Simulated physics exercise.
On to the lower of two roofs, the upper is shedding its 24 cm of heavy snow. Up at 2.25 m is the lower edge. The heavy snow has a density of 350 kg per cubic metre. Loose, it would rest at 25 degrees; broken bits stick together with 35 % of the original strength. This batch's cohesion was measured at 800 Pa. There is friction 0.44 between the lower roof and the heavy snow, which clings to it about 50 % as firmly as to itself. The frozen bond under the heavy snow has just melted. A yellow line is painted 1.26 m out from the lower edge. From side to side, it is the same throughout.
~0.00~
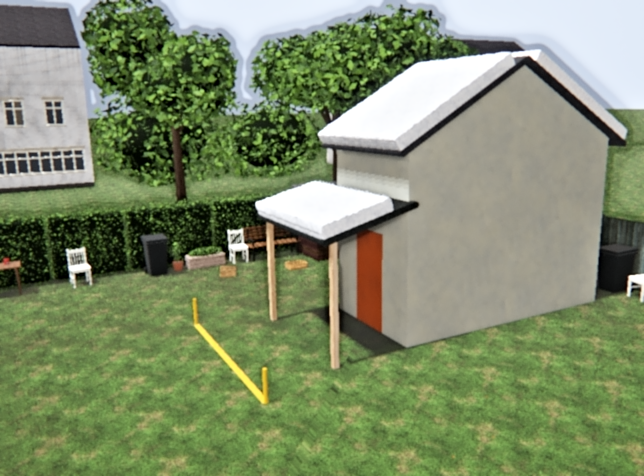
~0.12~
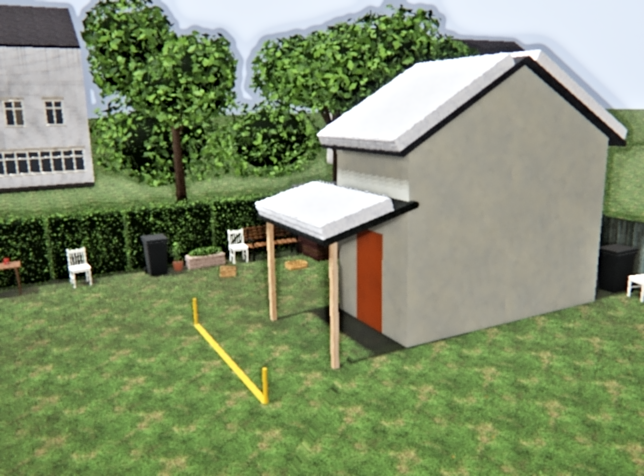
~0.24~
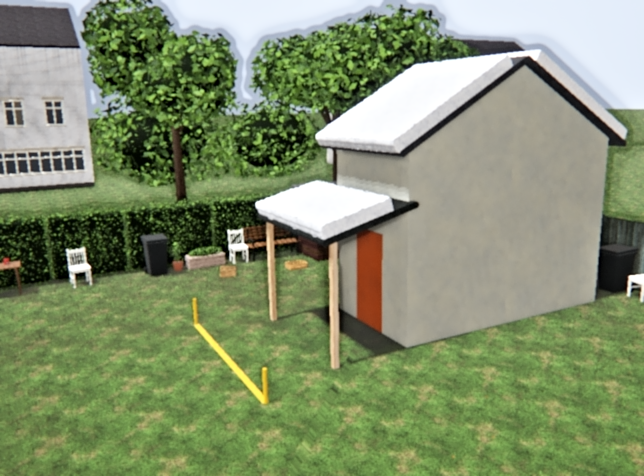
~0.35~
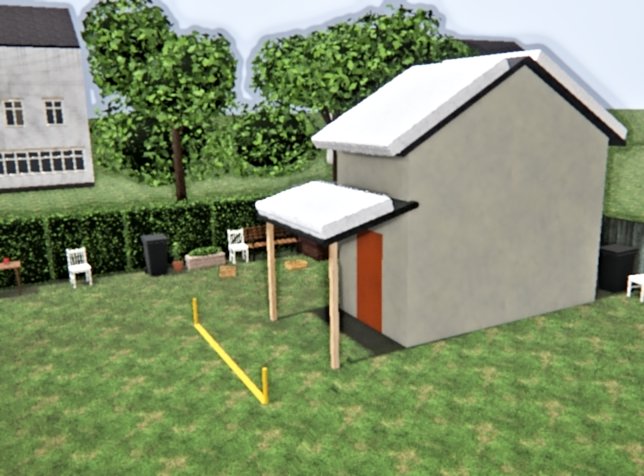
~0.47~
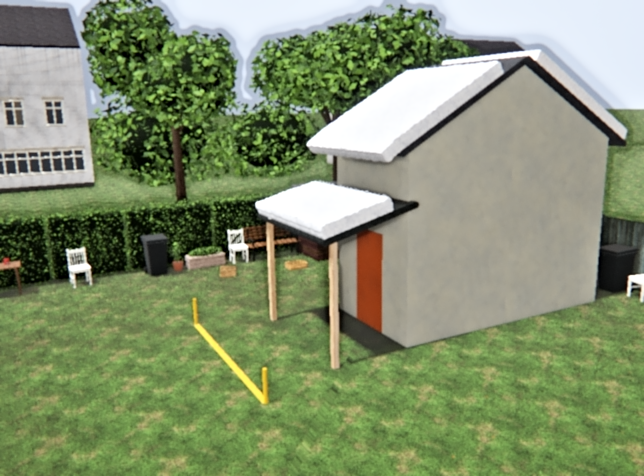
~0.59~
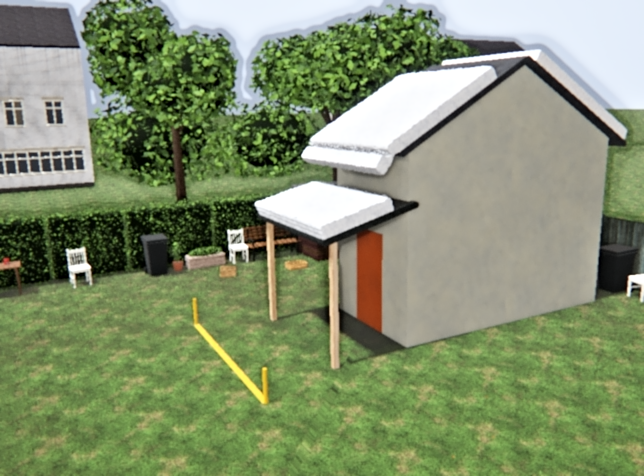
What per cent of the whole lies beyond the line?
Roughly 38 %.
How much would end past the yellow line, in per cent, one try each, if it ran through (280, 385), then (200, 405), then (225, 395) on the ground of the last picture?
In turn about 50 %, 16 %, 25 %.
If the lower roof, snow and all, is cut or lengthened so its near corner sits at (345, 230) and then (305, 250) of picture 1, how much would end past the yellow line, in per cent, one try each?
Close to 45 % on the first try, close to 30 % on the next.
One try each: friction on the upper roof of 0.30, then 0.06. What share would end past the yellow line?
Respectively 20 percent and 45 percent.
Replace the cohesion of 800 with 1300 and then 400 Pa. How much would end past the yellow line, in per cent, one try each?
16 in a hundred, followed by 55 in a hundred.
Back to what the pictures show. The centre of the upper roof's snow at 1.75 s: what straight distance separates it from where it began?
I'd say close to 3.6 m.
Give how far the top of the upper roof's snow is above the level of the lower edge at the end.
It ends up some 0.6 m higher than the lower edge.
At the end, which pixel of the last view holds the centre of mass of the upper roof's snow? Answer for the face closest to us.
(253, 348), roughly.
By 1.12 s, none is below the lower edge and 0 % is past the line.
By 1.75 s, 20 % is below the lower edge and 0 % is past the line.
By 2.37 s, 62 % is below the lower edge and 34 % is past the line.
By 3.00 s, 62 % is below the lower edge and 38 % is past the line.
By 3.20 s, at the end, 62 % is below the lower edge and 38 % is past the line.
